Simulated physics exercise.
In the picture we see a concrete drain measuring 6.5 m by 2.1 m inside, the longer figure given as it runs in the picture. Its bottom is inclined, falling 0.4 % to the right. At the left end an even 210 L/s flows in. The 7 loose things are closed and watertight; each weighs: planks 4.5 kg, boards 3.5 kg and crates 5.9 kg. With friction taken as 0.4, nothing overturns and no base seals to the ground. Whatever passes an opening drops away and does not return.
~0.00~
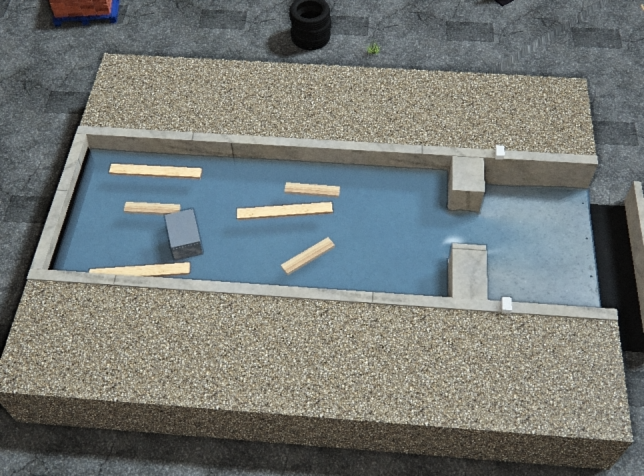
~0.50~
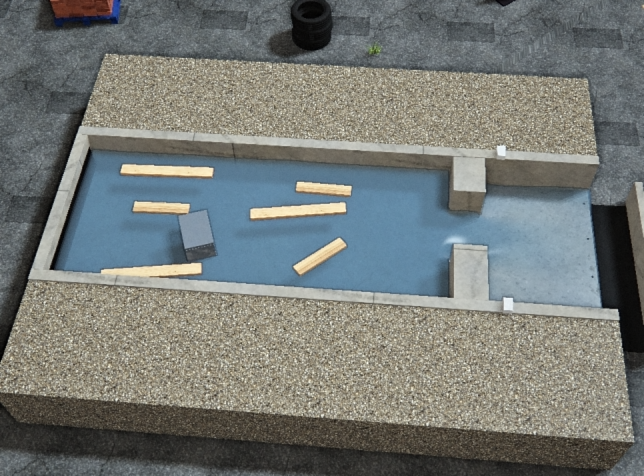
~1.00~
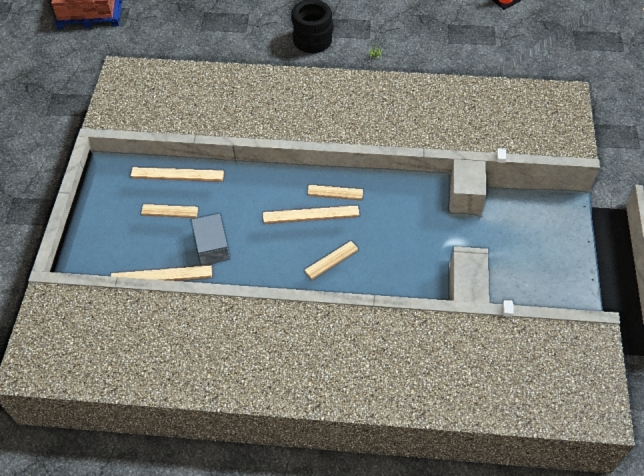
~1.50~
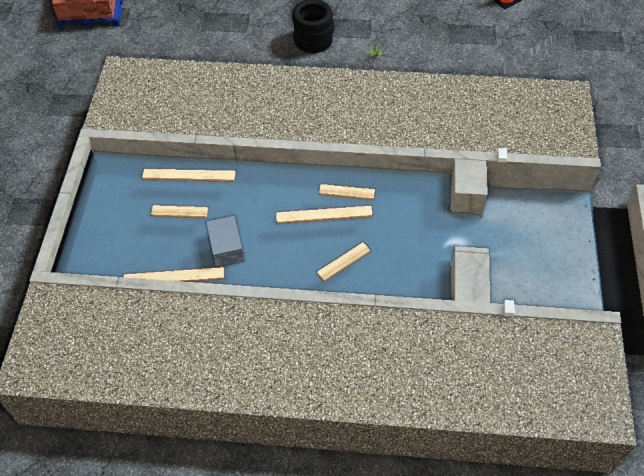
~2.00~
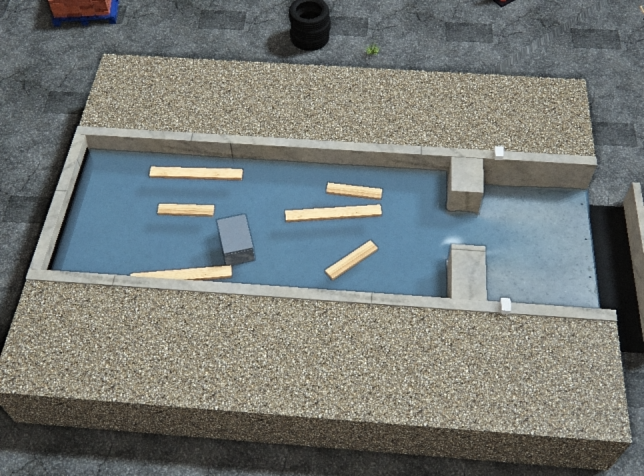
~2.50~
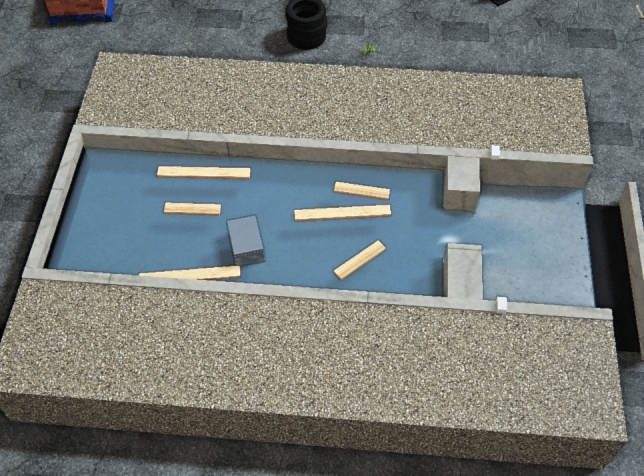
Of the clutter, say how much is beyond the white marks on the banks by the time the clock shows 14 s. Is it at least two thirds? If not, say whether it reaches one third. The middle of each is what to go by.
I'd say two thirds or beyond.
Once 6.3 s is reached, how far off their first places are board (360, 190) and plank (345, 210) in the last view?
Log: Item 1 washed out; item 2 washed out.
After 3.5 s 0 of 7 are over the mark; 7 afloat.
After 6.3 s 3 of 7 are over the mark; 4 afloat.
After 10.0 s 4 of 7 are over the mark; 4 afloat.
After 14.0 s 7 of 7 are over the mark; 0 afloat.
